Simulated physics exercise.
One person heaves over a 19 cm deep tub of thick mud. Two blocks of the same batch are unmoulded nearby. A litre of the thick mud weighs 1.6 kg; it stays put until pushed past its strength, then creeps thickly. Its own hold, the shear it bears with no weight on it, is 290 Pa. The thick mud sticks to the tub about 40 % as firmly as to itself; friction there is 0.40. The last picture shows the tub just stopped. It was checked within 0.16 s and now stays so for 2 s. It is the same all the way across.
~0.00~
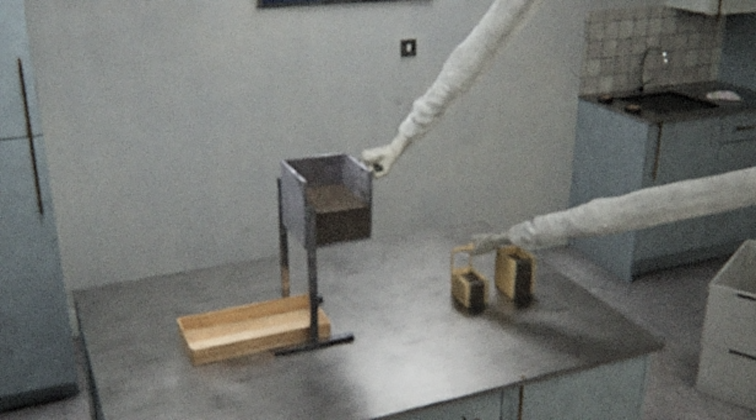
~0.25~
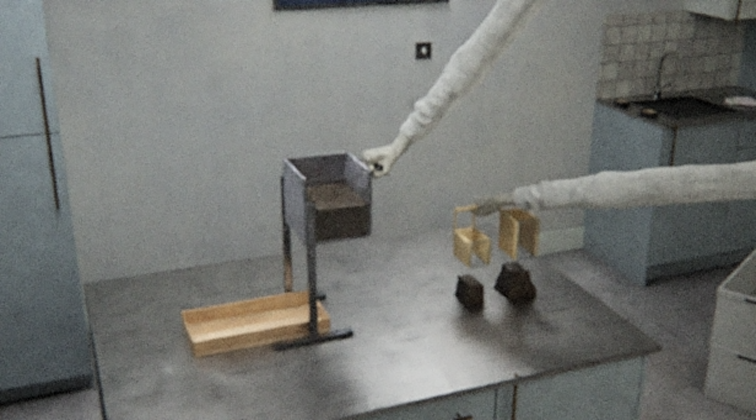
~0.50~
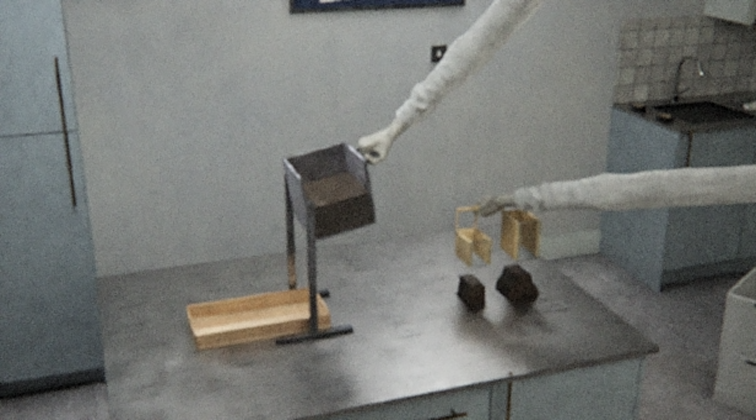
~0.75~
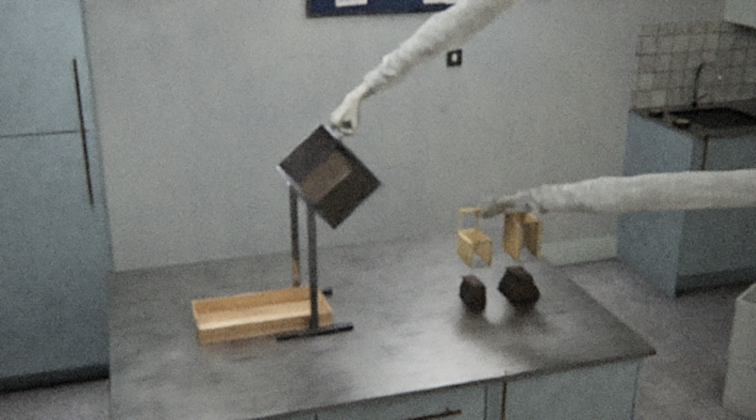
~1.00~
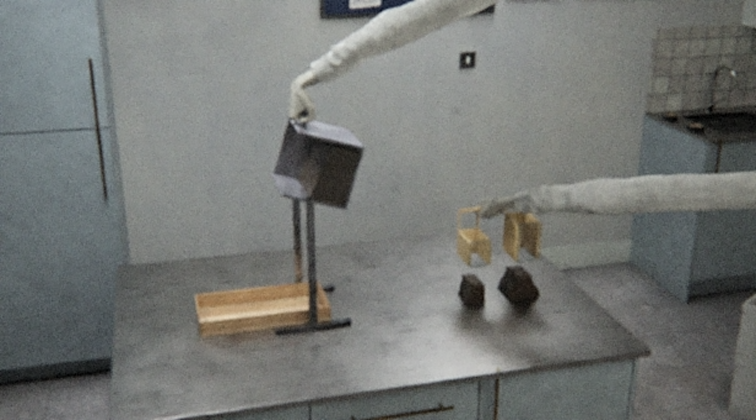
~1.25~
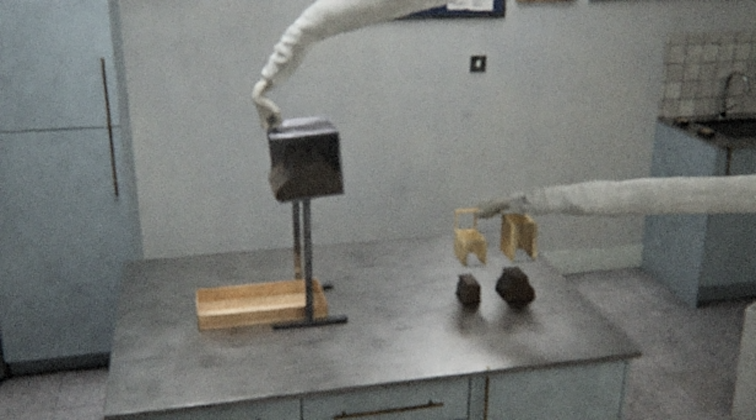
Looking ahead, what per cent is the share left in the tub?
About 57 %.
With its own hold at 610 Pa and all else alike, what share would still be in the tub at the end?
It would be near 100 %.
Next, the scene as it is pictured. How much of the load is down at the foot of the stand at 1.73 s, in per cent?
Some 35 per cent.
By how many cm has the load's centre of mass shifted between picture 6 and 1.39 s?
Roughly 4 cm.
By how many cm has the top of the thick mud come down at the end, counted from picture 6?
Some 6 cm.
After 1.39 s, the tub is at 94 degrees and holds 82 %.
After 1.56 s, the tub is at 94 degrees and holds 61 %.
After 1.73 s, the tub is at 94 degrees and holds 58 %.
After 1.90 s, the tub is at 94 degrees and holds 57 %.
After 3.25 s, the tub is at 94 degrees and holds 57 %.
